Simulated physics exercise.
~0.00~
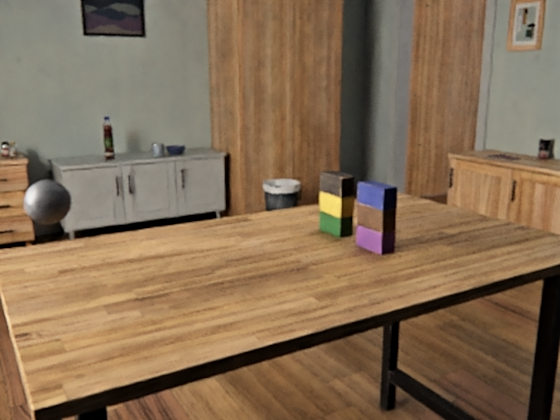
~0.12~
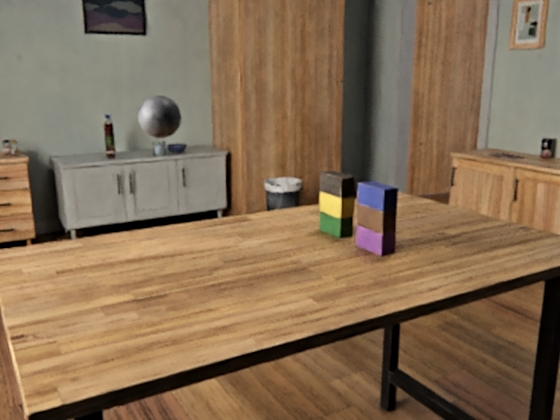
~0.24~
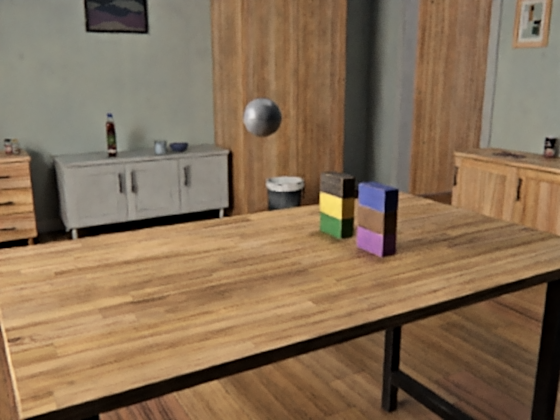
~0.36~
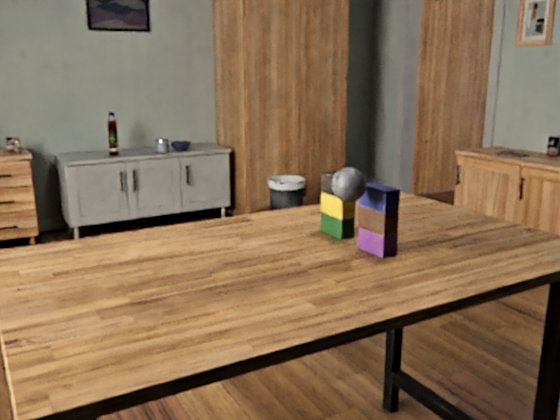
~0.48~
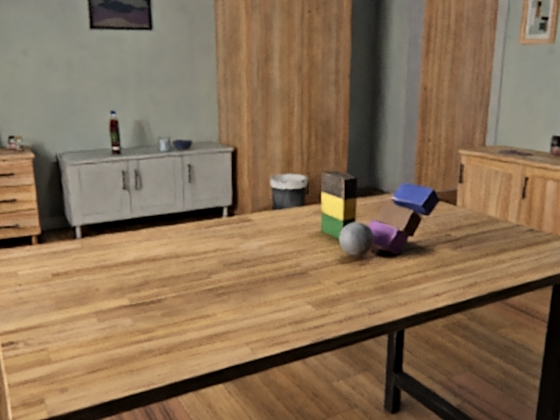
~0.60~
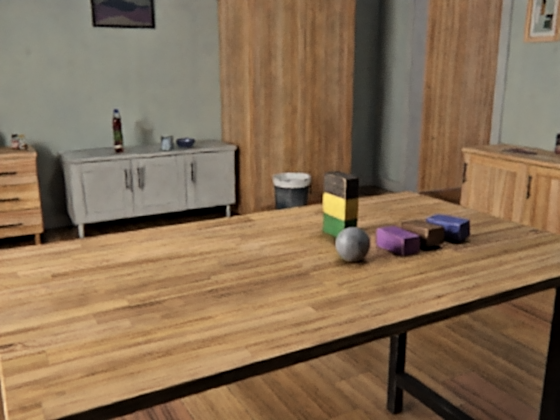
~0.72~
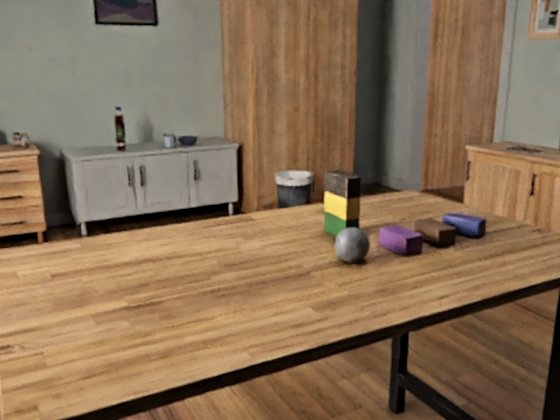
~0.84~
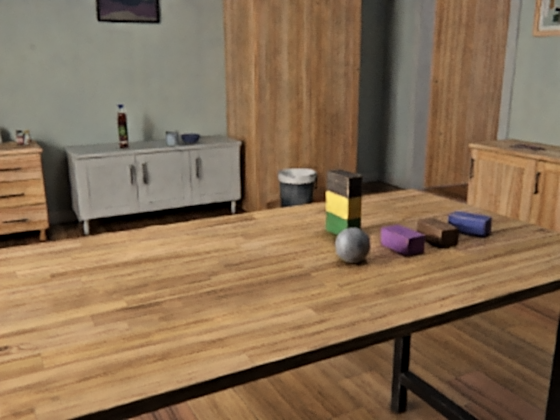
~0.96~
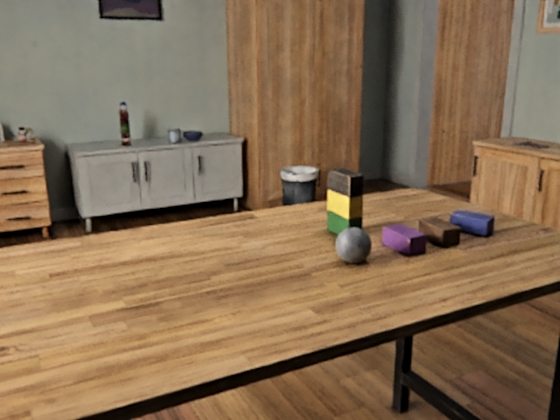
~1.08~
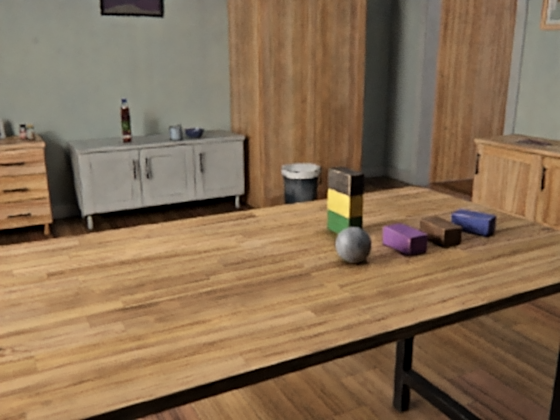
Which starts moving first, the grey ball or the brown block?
The grey ball starts moving first, flying across the room before the brown block shifts and topples.
The video shows a grey ball flying from the left toward two small stacks of coloured blocks on a wooden table, knocking over the blue, brown and purple stack, while the black, yellow and green stack stays standing and the ball rests beside it.
